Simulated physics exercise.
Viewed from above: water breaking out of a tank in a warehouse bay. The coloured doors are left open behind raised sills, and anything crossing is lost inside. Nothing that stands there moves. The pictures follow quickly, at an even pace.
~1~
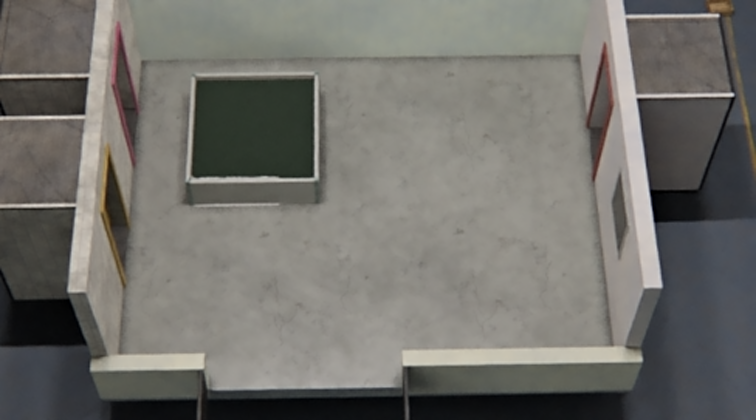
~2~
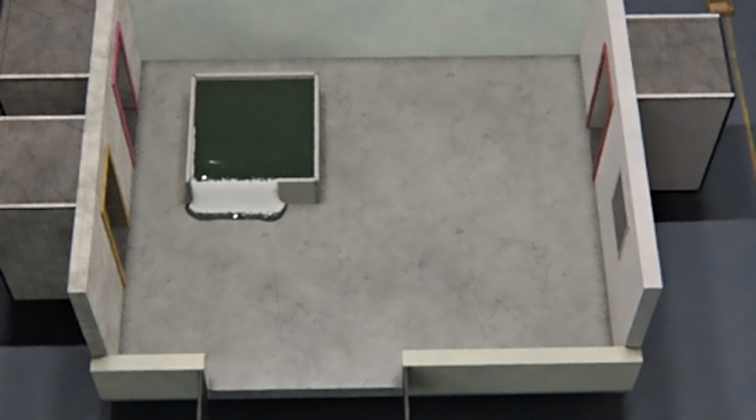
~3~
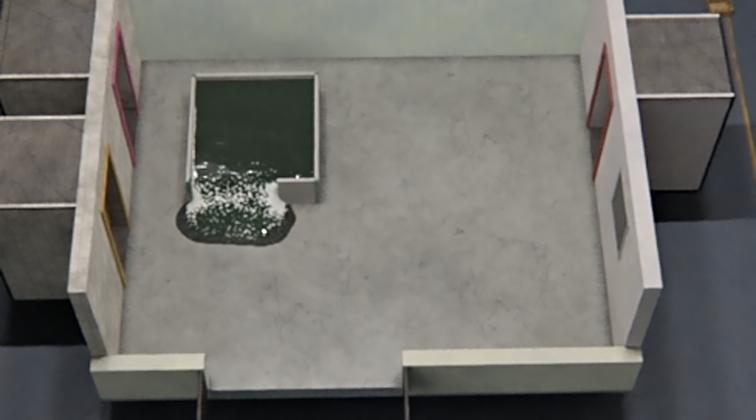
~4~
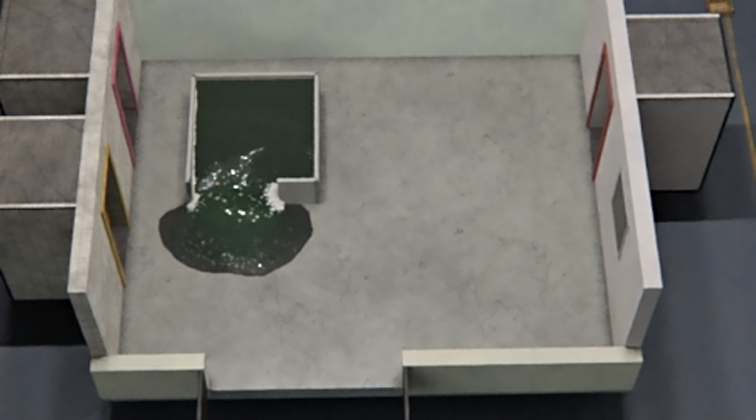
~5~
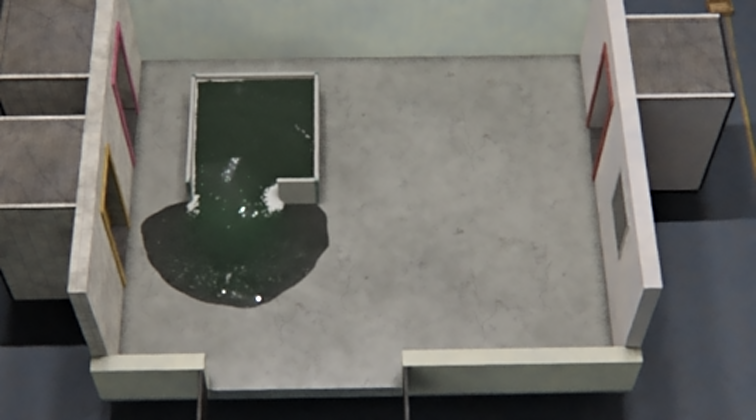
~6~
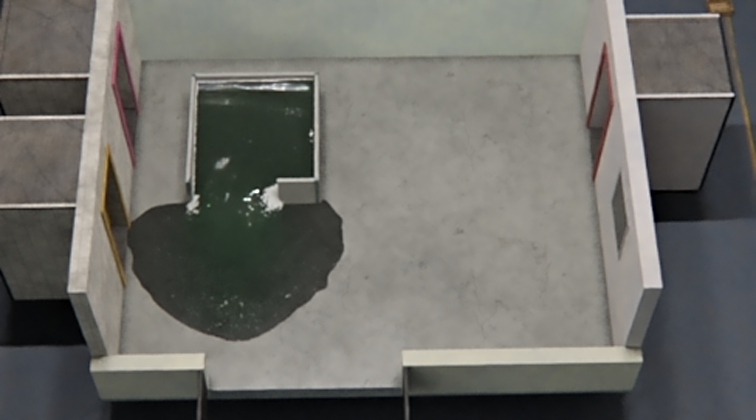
The clip shows a walled bay from above, where dark green water in a square tank breaks out through a gap in the near side, foaming white at first, then spreading across the grey floor in a widening rounded pool.
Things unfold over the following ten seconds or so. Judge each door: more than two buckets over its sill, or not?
In order: Pink door: Two pails at most; red door: Two pails at most; yellow door: Two pails at most.
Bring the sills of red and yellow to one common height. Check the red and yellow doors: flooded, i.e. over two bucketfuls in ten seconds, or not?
Red door falls short; yellow door exceeds the limit.
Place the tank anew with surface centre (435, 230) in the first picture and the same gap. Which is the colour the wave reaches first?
It is the door marked red.
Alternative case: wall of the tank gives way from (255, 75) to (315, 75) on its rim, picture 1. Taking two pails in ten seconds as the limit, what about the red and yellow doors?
Well, the red door crosses the threshold, and the yellow door comes up short.
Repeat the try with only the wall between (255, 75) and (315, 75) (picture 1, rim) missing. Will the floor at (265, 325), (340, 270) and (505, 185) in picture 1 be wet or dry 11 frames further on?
So that's left bare for the first, left bare for the second and left bare for the third.
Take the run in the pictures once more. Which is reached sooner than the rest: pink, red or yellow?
That's the yellow door.
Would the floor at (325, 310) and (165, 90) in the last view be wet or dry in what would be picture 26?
Same order as asked: Drenched, dry as before.
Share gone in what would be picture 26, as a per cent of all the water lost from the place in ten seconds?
Roughly 45 %.
A moment on, water covers 25 % of the floor; the pink door not reached, the red door not reached, the yellow door wet at the sill, nothing in.
Next, water covers 25 % of the floor; the pink door not reached, the red door not reached, the yellow door under two buckets in.
Then, water covers 30 % of the floor; the pink door not reached, the red door not reached, the yellow door under two buckets in.
Later, water covers 45 % of the floor; the pink door wet at the sill, nothing in, the red door not reached, the yellow door under two buckets in.
In the end, water covers 65 % of the floor; the pink door wet at the sill, nothing in, the red door wet at the sill, nothing in, the yellow door under two buckets in.
